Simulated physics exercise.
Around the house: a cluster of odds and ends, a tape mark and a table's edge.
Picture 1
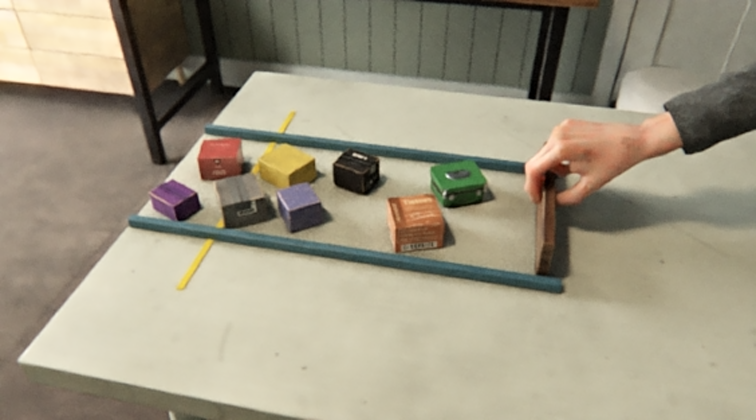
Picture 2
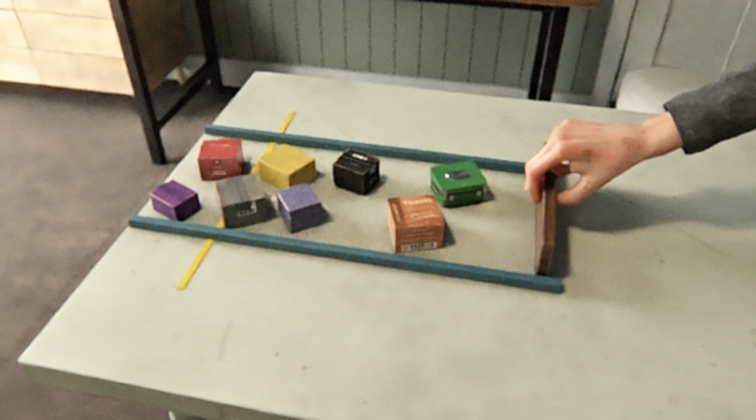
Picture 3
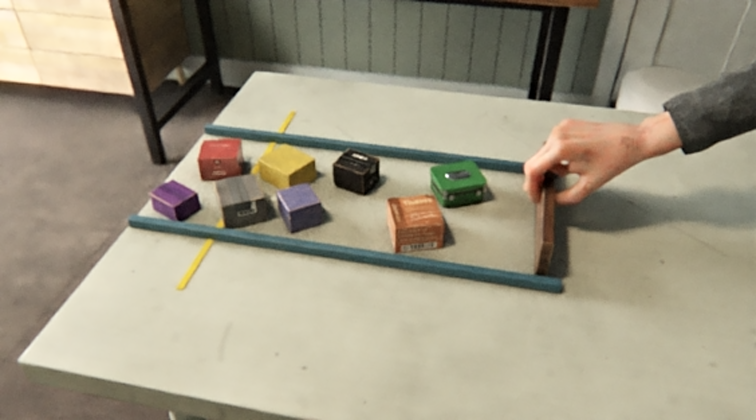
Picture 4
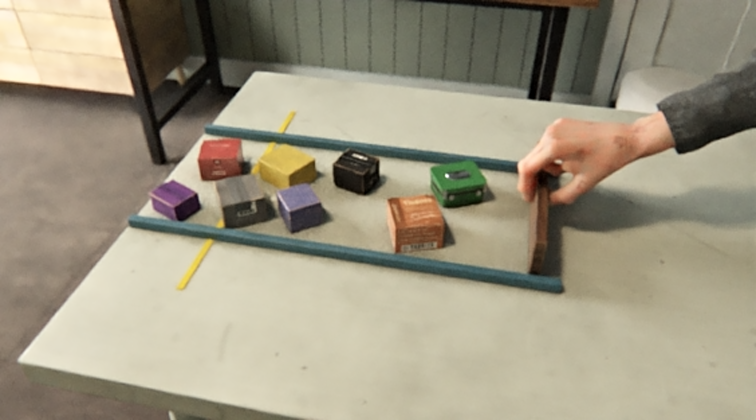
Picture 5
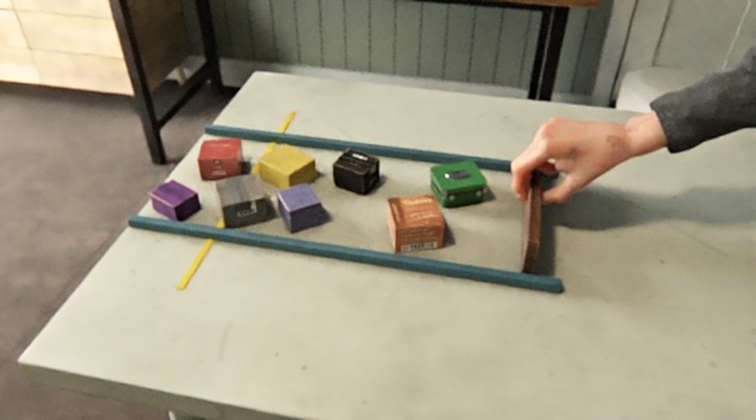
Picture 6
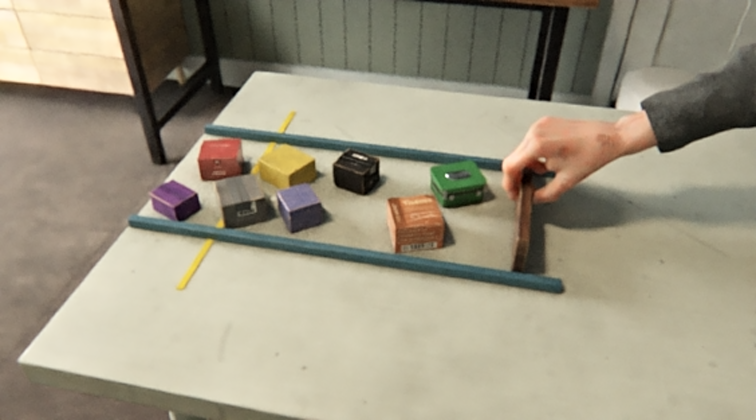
A hand held a brown board upright between two blue rails on a table, then slid it slightly left toward the green and orange boxes, while all the small colored boxes stayed still.
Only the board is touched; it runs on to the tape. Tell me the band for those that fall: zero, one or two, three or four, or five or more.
The number that fall off is three or four.
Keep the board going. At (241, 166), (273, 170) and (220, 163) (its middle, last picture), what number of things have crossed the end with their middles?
Place by place, 4, 2 and 6.
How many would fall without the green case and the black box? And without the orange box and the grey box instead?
2 in the first case, 2 in the second.
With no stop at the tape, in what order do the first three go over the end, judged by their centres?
They are the red box, the purple box, the yellow block.
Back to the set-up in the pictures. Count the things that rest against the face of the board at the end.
That makes 2.
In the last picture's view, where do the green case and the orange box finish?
First (241, 150), then (211, 190).
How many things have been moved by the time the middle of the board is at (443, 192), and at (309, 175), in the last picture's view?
By then 2, and 8.
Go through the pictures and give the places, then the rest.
Purple box (175, 200); red box (221, 159); grey box (240, 201); board (545, 206); tape (247, 184), in the first frame.
Red box (221, 159); board (545, 206), in the second frame.
Grey box (240, 201); orange box (415, 223), in the third frame.
Purple box (175, 201); blue block (300, 208), in the fourth frame.
Red box (221, 159); yellow block (288, 169), in the fifth frame.
Purple box (175, 201); red box (221, 159); grey box (240, 201); board (523, 203); tape (247, 184), in the sixth frame.
A little later, none off yet; purple box at rest near (175, 201); red box at rest near (221, 159); grey box at rest near (240, 201).
When it is over, the number that fall off is three or four; down, yellow block, grey box, red box and purple box.
